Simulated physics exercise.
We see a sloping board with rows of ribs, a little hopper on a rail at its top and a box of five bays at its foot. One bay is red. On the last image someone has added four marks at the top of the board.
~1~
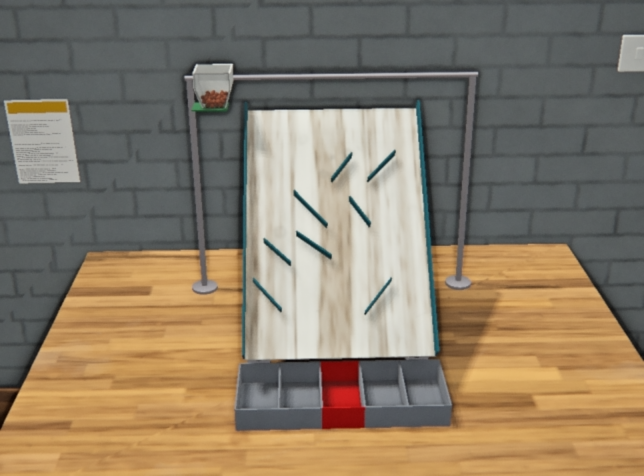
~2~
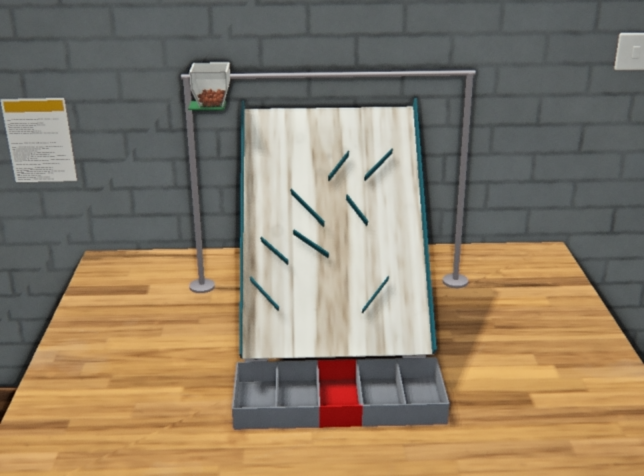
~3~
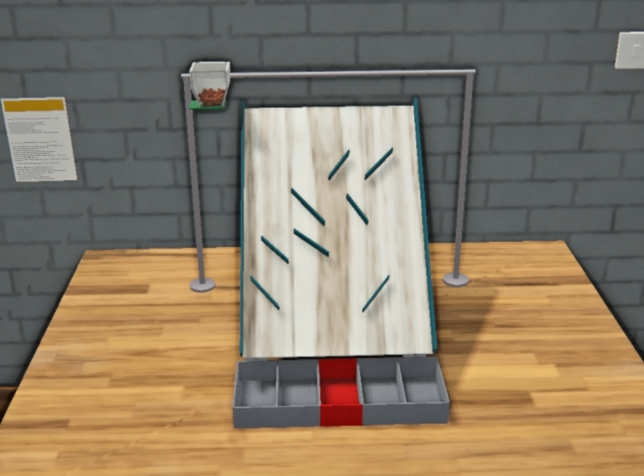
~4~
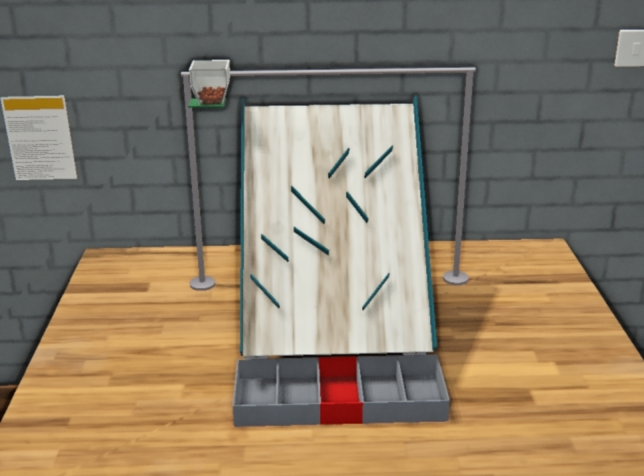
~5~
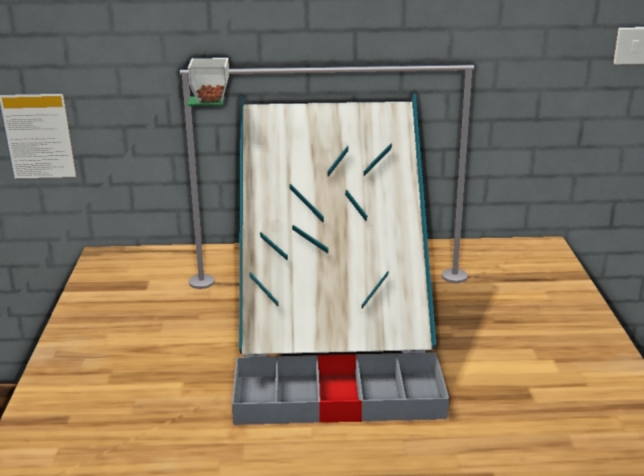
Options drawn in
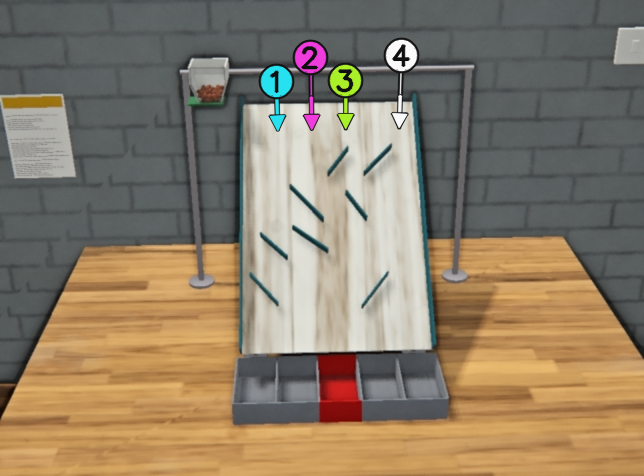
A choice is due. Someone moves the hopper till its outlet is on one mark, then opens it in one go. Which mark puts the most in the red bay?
2.
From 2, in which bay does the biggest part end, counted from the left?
The third.
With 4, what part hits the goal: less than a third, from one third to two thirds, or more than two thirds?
It is less than a third.
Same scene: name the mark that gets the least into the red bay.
4.
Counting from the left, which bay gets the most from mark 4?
The fifth from the left.
On the marked copy, mark 1 meets the board at (277, 125); mark 2 meets the board at (311, 124); mark 3 meets the board at (345, 123); mark 4 meets the board at (399, 122).
For mark 1, about two thirds in the red bay, about a third in other bays.
For mark 2, nearly all in the red bay, a small part in other bays.
For mark 3, about half in the red bay, about half in other bays.
For mark 4, a small part in the red bay, nearly all in other bays.
